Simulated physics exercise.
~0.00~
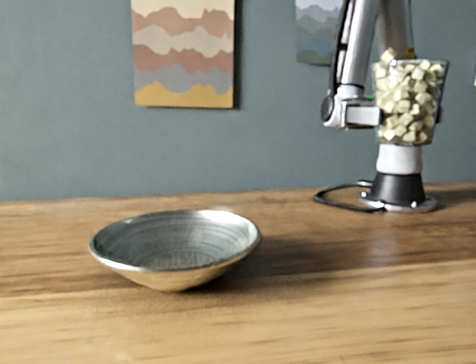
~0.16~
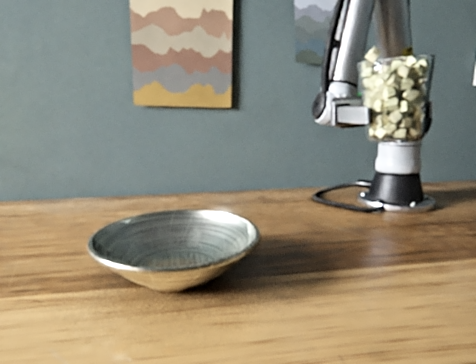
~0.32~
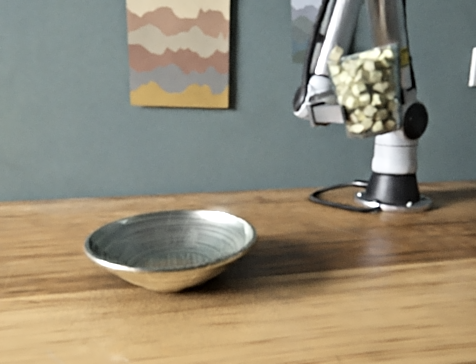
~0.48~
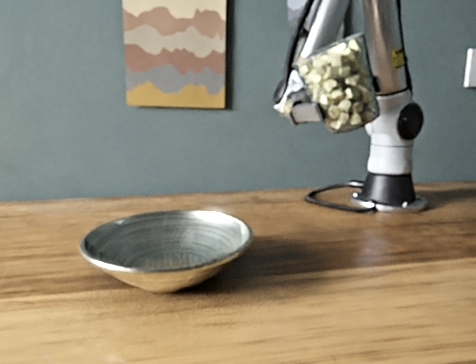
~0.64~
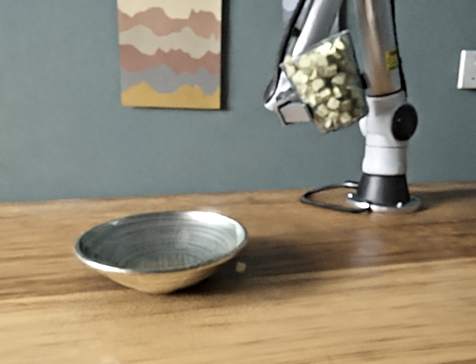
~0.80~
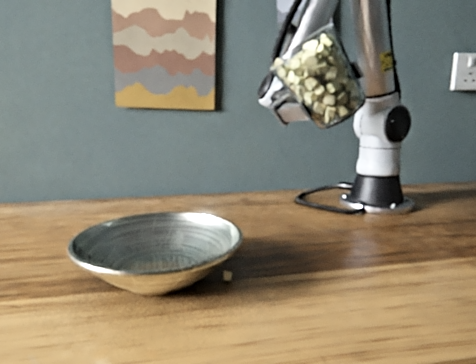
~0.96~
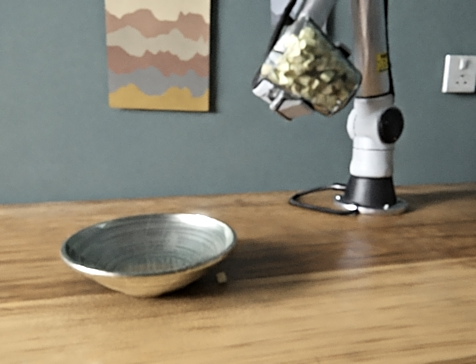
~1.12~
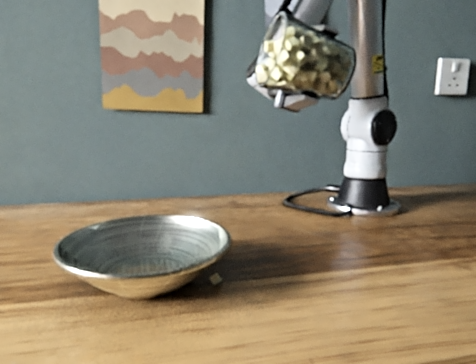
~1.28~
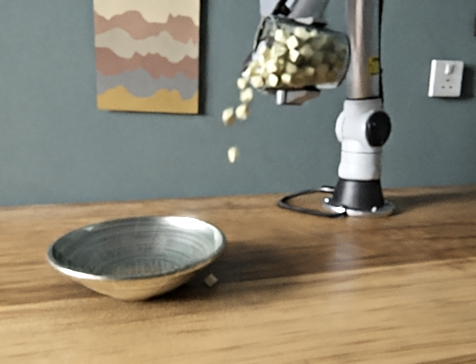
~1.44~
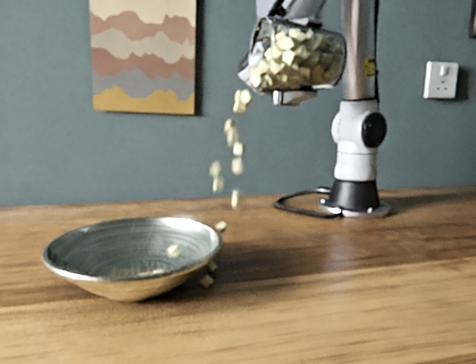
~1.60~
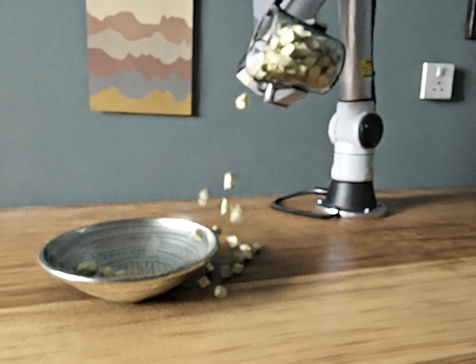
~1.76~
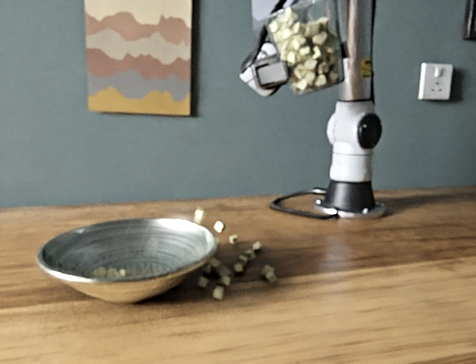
On a wooden table, a robot arm tilting a clear cup of pale diced vegetables, spilling some beside and into a bowl.
